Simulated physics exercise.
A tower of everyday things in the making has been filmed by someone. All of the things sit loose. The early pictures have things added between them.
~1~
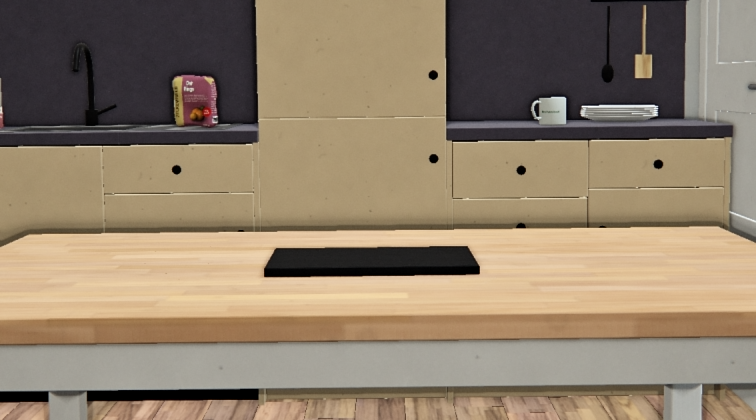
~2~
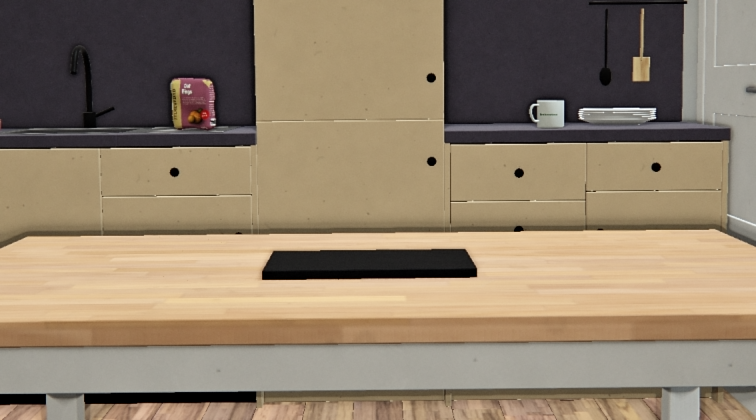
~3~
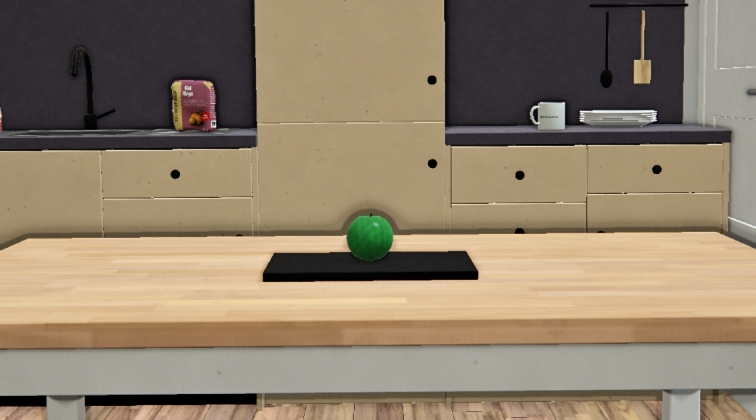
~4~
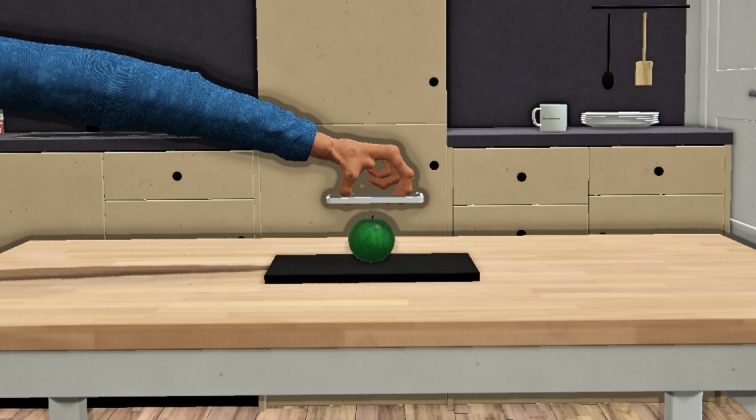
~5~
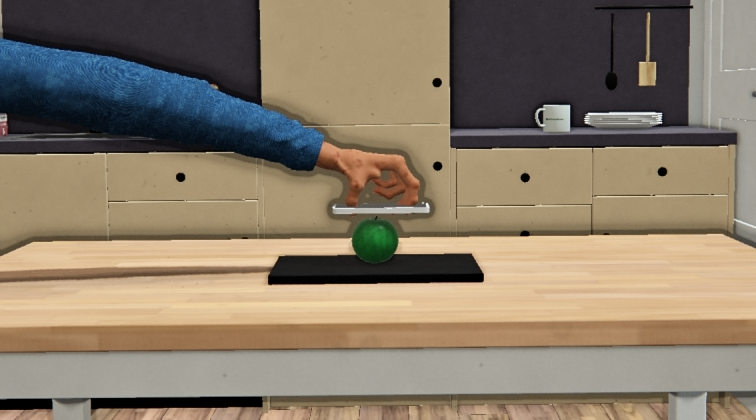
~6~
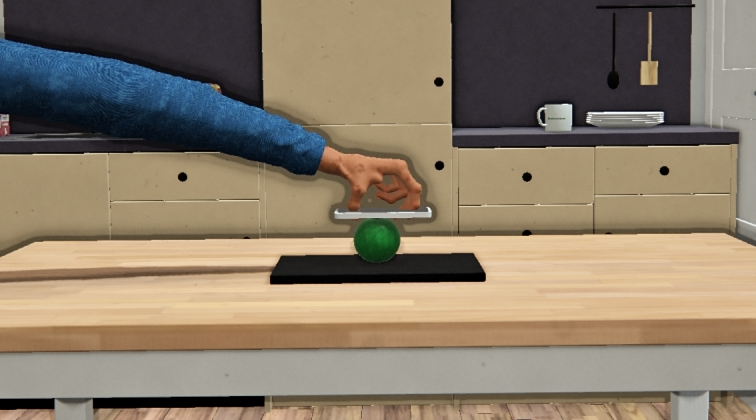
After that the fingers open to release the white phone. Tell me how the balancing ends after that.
The balance fails.
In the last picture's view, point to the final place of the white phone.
Look around (464, 260) in the final frame.
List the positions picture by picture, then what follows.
In the first picture, the last thing is not in view yet; black board (372, 261).
In the second picture, the last thing is not in view yet; black board (370, 263).
In the third picture, the last thing is not in view yet; black board (370, 266).
The fourth picture shows on its way; white phone (375, 198); black board (372, 267).
The fifth picture shows on its way; white phone (381, 208); black board (376, 268).
The sixth picture shows in place under the hand; white phone (383, 213); black board (378, 268).
Then, 0.40 s after the last picture, white phone tipped 44° from how it was near (405, 229).
Then, 0.60 s after the last picture, white phone now fallen.
Then, 1.20 s after the last picture, nothing new.
At rest, fallen, white phone; the other 2 in place. Seen from the same camera at the end, white phone near (464, 259). The pile gives way.
